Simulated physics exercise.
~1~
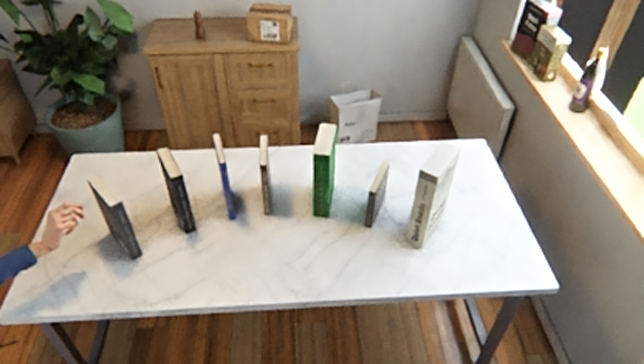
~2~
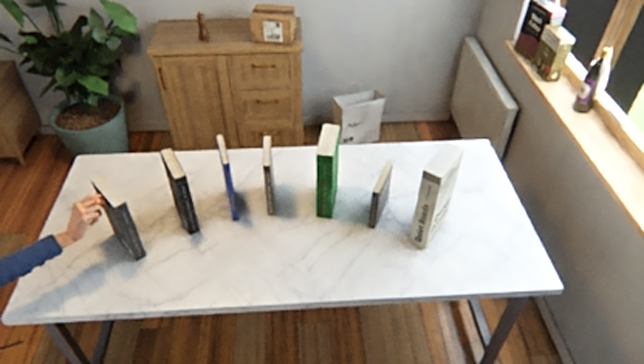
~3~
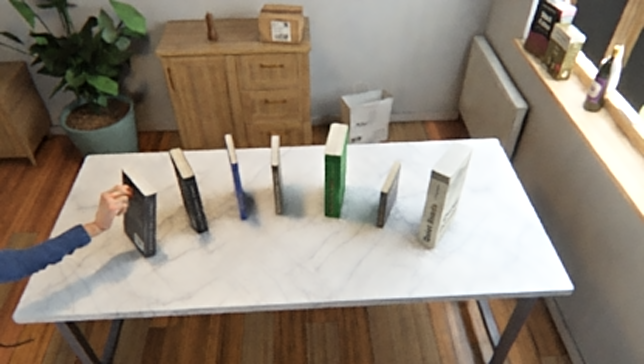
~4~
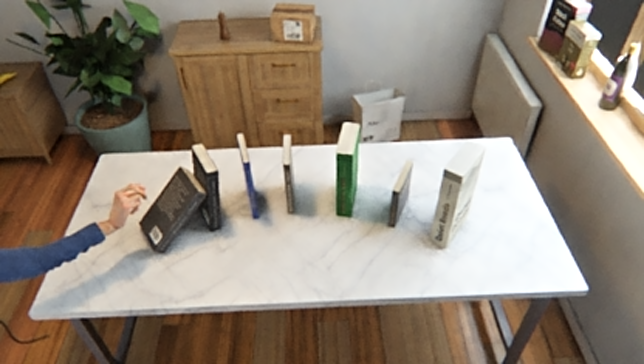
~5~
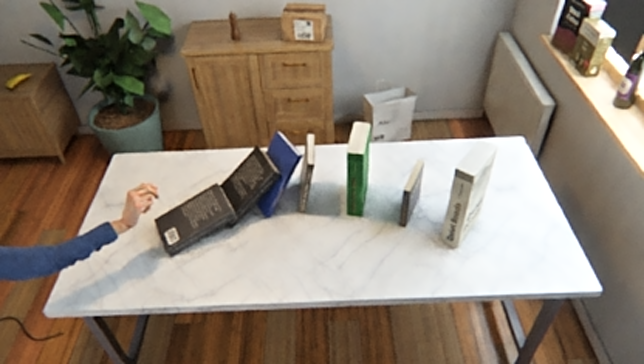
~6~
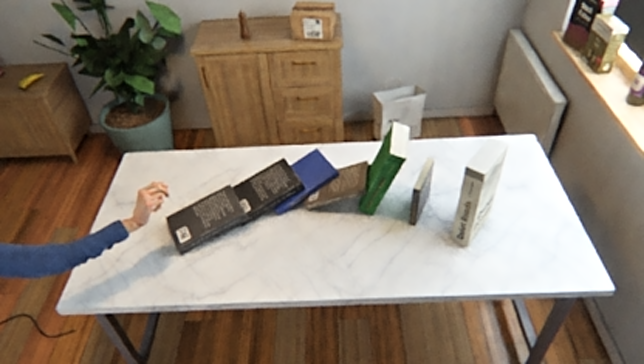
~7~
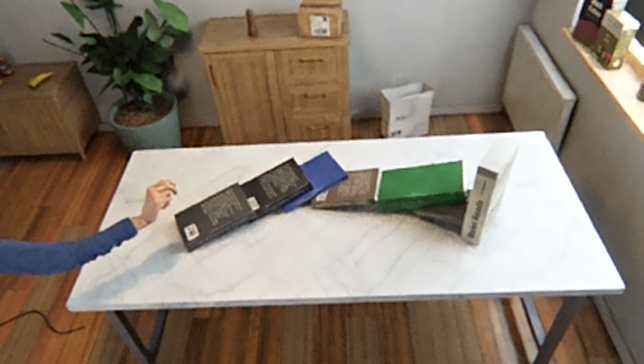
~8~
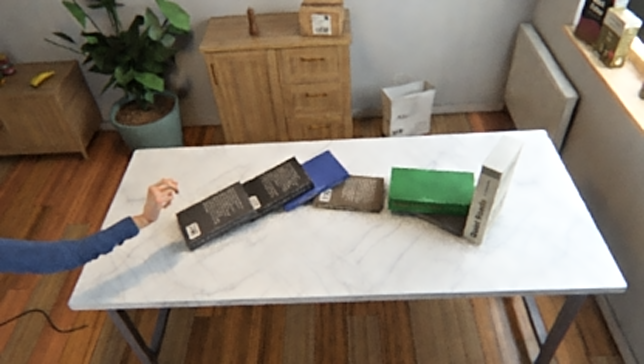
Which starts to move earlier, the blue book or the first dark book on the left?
The first dark book on the left moves earlier, tipping beside the hand while the blue book is still upright. The blue book only starts to lean later, as the topple reaches it.
